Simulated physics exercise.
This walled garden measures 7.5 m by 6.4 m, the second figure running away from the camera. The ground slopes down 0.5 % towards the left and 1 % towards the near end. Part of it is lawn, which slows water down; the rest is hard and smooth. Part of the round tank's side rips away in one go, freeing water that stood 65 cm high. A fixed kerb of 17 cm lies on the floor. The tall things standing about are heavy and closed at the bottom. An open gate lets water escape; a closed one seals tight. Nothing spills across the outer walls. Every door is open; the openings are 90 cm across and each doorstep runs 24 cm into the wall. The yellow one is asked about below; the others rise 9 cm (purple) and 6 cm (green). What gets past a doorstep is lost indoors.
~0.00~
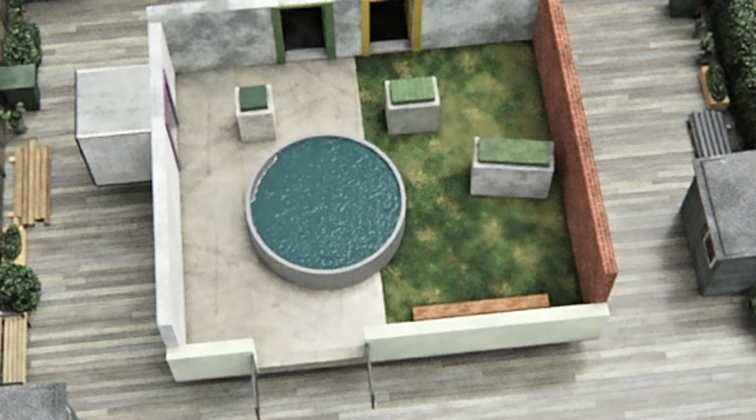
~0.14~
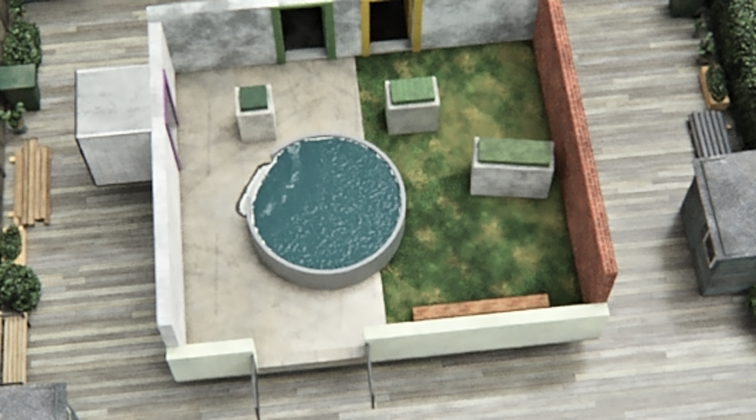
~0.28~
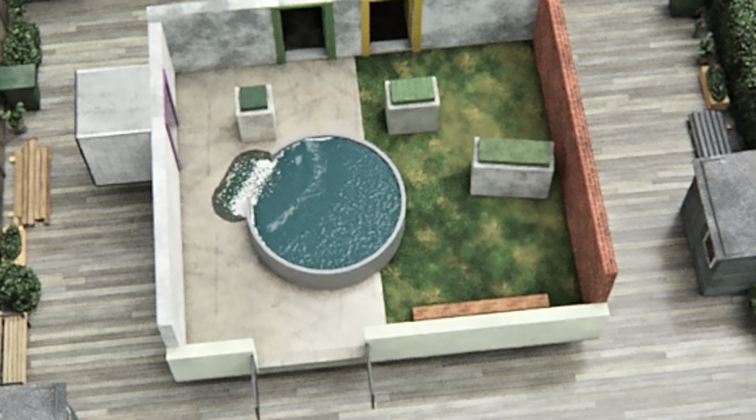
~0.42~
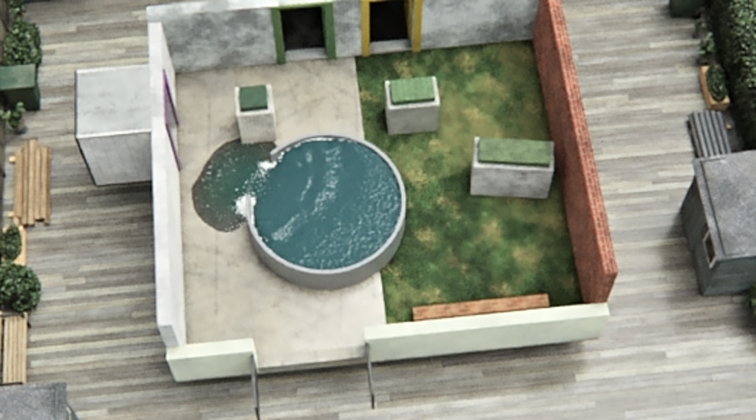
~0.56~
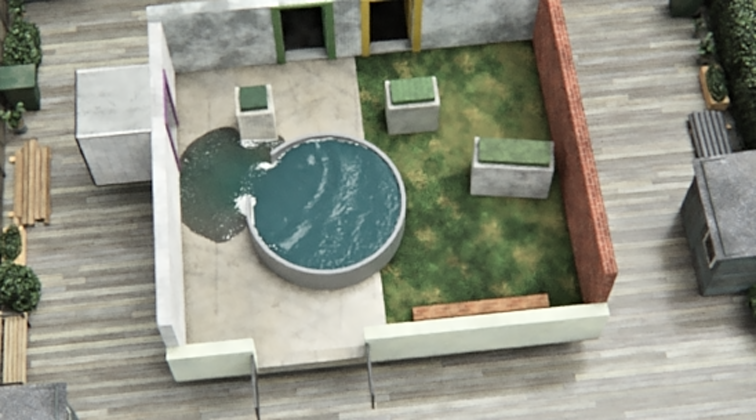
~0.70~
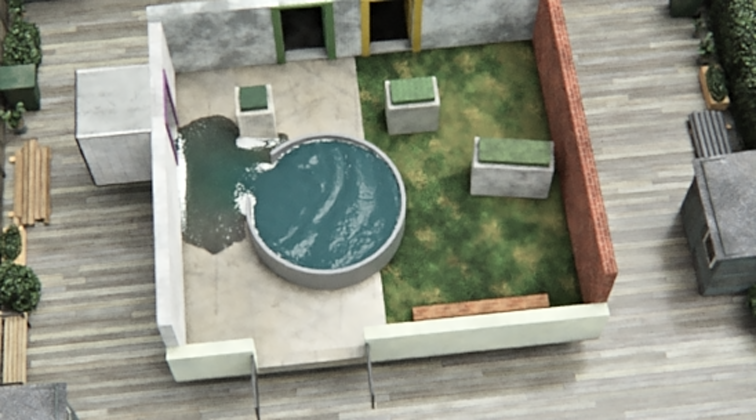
The clip shows a walled garden from above, where the left side of a round tank of water breaks open and water pours out, spreading across the pale hard floor to the left wall and then along it.
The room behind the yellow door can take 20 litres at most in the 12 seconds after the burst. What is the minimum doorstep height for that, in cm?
Some 7 cm above the ground.
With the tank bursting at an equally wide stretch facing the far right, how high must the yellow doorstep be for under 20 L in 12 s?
Some 13.0 cm.
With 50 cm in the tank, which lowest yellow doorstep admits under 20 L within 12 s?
Some 5.0 cm.
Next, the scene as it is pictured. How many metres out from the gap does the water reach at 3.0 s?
About 3.8 m.
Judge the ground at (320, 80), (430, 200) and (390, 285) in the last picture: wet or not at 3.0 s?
In that order: Flooded, still dry, still dry.
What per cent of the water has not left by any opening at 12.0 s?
Some 80 per cent remains.
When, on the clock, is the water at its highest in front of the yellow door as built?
Near 8.0 s.
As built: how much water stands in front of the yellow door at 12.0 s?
Roughly 8.0 cm deep.
After 1.4 s water covers 15 % of the floor, deepest (40 cm) near (189, 182); it has not reached the yellow door.
After 3.0 s water covers 40 % of the floor, deepest (41 cm) near (175, 83); it has not reached the yellow door.
After 12.0 s water covers 95 % of the floor, deepest (14 cm) near (180, 183); 8 cm at the yellow door, 12 litres in over its 8 cm doorstep.
At the yellow door as built, the water arrived by 3.2 s and peaked near 11 cm at 8.2 s.
With a doorstep of 6.5 cm, 28 litres would have come in within the 12 s; with 8.5 cm, 7 litres. So under 20 litres takes about 7 cm.
